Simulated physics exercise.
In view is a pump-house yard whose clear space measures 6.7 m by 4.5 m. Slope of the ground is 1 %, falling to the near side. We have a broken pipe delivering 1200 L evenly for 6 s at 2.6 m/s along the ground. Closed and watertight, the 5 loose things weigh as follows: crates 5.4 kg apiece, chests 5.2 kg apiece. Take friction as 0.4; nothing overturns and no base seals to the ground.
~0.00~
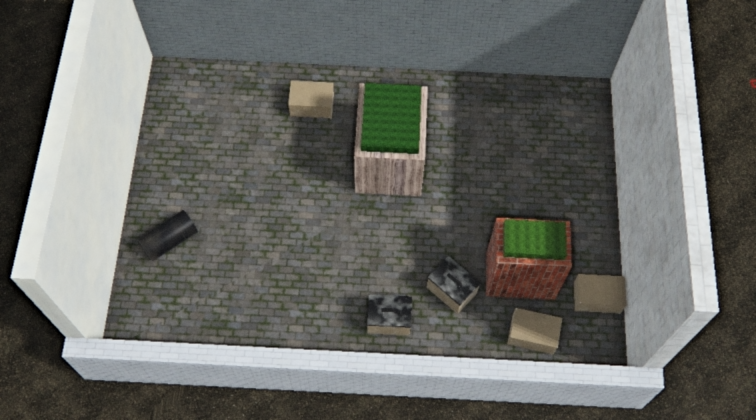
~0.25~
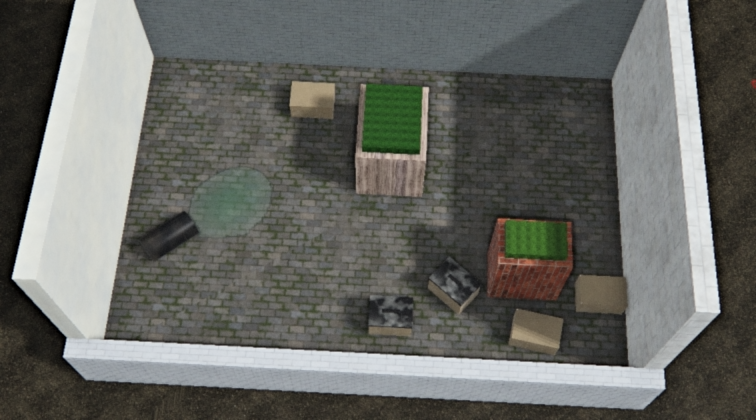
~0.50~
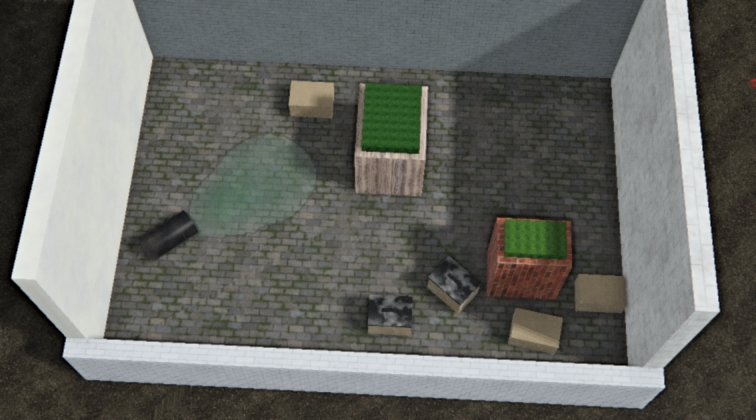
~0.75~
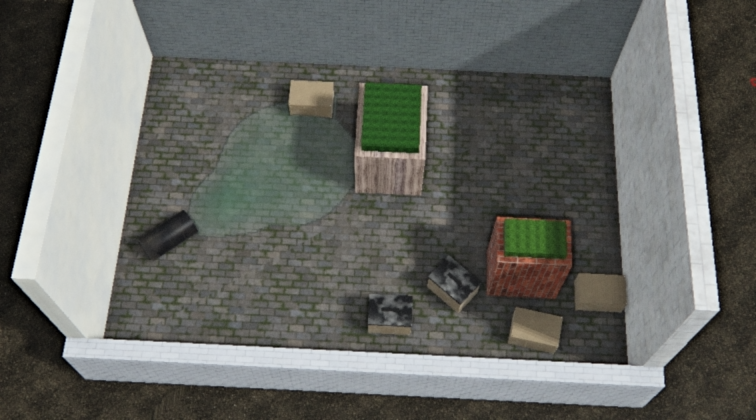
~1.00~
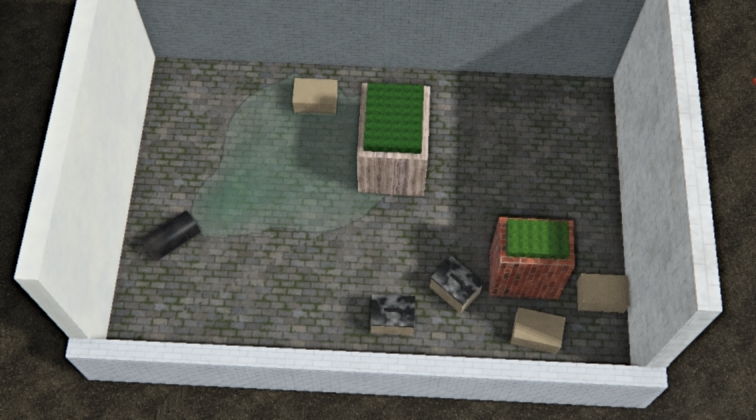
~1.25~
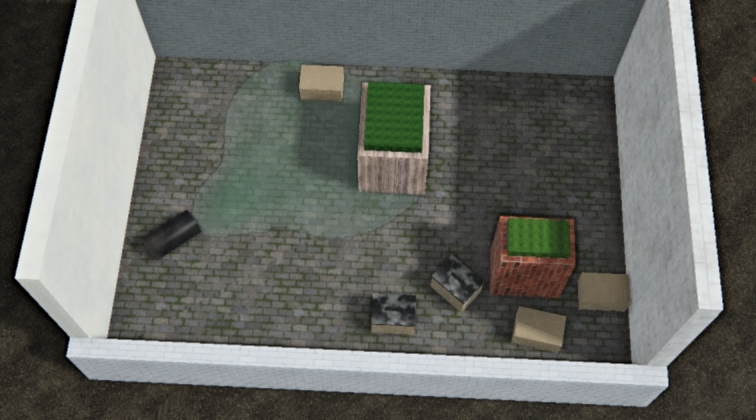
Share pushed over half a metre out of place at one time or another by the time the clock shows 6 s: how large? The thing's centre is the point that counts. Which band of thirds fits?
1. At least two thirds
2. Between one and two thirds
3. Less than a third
The answer is 2.
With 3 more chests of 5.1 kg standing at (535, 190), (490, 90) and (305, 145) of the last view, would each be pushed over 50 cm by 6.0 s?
In the order asked: Crosses the line, crosses the line, crosses the line.
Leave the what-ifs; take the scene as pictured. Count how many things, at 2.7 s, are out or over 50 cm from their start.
By my tally, 1.
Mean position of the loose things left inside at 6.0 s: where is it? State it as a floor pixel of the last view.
They average out to somewhere around (426, 281).
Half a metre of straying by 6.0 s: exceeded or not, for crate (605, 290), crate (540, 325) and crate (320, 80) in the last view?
In sequence: Falls below it / falls below it / exceeds it.
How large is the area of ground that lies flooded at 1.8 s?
Near 7.5 m2 in all.
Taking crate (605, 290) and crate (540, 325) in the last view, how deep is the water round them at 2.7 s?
First roughly 0 cm, second roughly 0 cm.
After 1.8 s 1 of 5 are over 50 cm from their spots; 1 afloat.
After 2.7 s 1 of 5 are over 50 cm from their spots; 1 afloat.
After 4.2 s 1 of 5 are over 50 cm from their spots; 1 afloat.
After 6.0 s 2 of 5 are over 50 cm from their spots, and 2 have been at some point; 2 afloat.
